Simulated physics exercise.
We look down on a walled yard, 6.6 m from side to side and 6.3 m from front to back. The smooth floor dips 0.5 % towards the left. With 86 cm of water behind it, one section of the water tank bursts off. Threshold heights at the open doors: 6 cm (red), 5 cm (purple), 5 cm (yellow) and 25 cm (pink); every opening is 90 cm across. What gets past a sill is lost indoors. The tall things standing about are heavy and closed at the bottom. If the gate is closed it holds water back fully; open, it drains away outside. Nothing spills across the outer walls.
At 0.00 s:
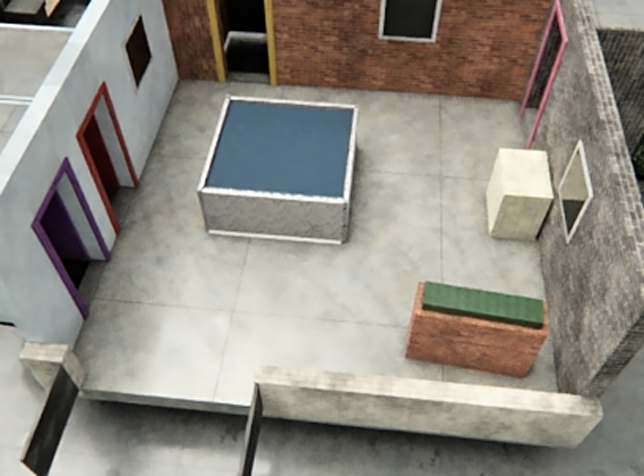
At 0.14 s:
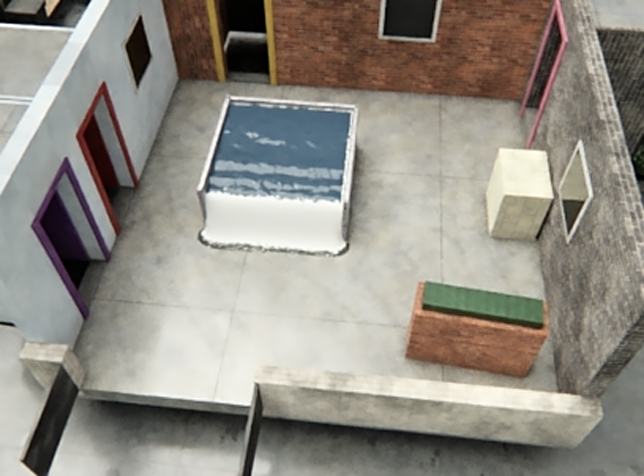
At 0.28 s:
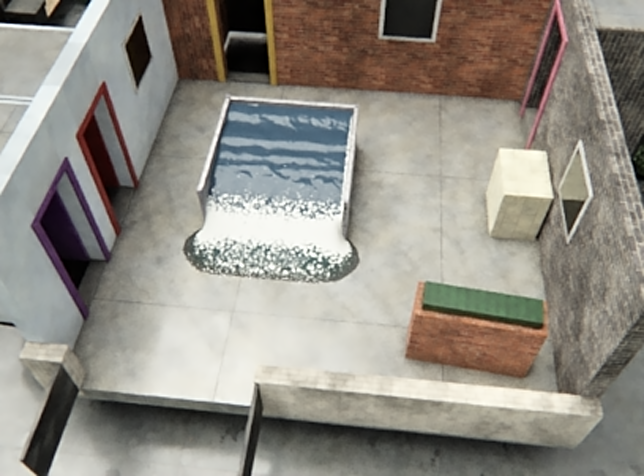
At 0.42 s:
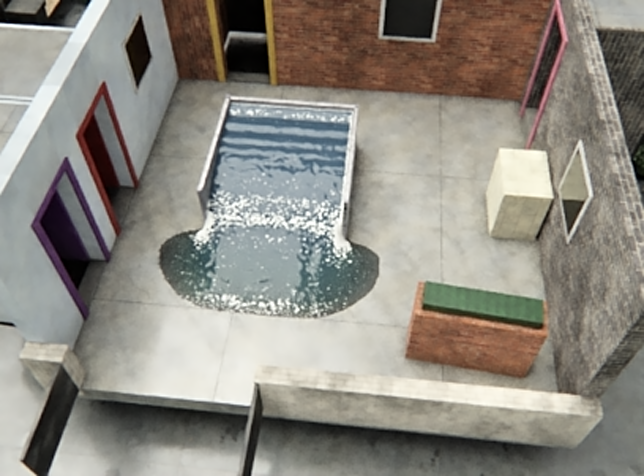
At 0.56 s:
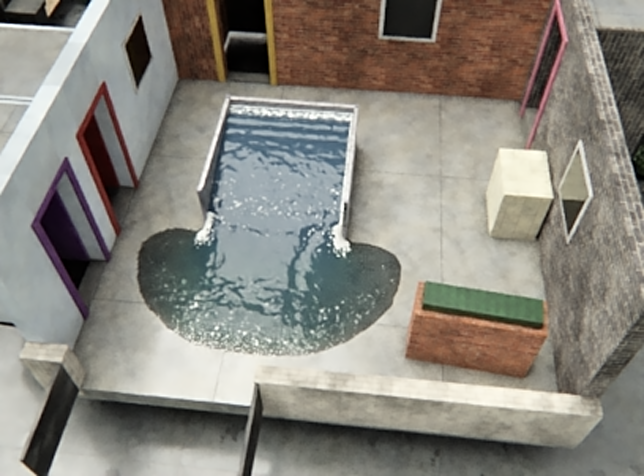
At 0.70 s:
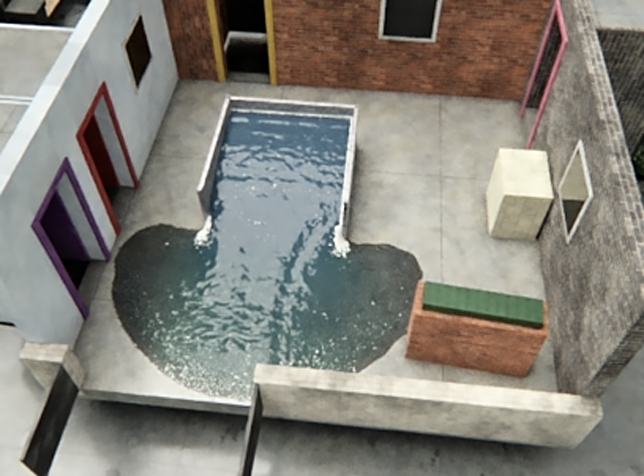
Dark blue water pours out through the open near side of a low, pale-rimmed tank in a walled concrete yard, seen from high above by a still camera. A purple and a red doorway line the left wall, brick stands behind, and a cream block and a green-topped brick box sit at right. White froth gives way to a rounded, glittering pool that widens both ways and reaches the low front wall.
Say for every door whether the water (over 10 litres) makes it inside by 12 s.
Door by door: At the red door it keeps below the limit; at the purple door it goes over the limit; at the yellow door it keeps below the limit; at the pink door it stays under the limit.
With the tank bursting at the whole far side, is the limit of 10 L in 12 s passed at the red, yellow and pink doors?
Then: Red under, yellow over, pink above.
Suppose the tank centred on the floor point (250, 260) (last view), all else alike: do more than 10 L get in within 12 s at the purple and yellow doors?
Then: Purple under, yellow under.
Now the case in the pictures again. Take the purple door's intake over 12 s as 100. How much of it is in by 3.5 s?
Some 50 per cent by then.
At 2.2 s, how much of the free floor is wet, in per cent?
Some 40 per cent of it.
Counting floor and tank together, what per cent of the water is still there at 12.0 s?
Roughly 40 in a hundred.
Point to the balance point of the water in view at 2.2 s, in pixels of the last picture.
At about (290, 275).
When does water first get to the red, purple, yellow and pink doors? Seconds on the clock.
Arrival: Red 1.6 s, purple 0.8 s, yellow 7.0 s, pink 4.5 s.
After 1.4 s water covers 35 % of the floor and is deepest (46 cm) near (291, 379); red door not reached, purple door 9 cm at the sill, 2 L in, yellow door not reached, pink door not reached.
After 2.2 s water covers 40 % of the floor and is deepest (42 cm) near (551, 404); red door 1 cm at the sill, 0 L in, purple door 7 cm at the sill, 15 L in, yellow door not reached, pink door not reached.
After 3.5 s water covers 45 % of the floor and is deepest (38 cm) near (553, 418); red door 1 cm at the sill, 0 L in, purple door 9 cm at the sill, 28 L in, yellow door not reached, pink door not reached.
After 7.0 s water covers 75 % of the floor and is deepest (10 cm) near (496, 412); red door 2 cm at the sill, 0 L in, purple door 7 cm at the sill, 44 L in, yellow door 1 cm at the sill, 0 L in, pink door 1 cm at the sill, 0 L in.
After 12.0 s water covers 95 % of the floor and is deepest (8 cm) near (208, 104); red door 4 cm at the sill, 0 L in, purple door 6 cm at the sill, 56 L in, yellow door 3 cm at the sill, 0 L in, pink door 5 cm at the sill, 0 L in.
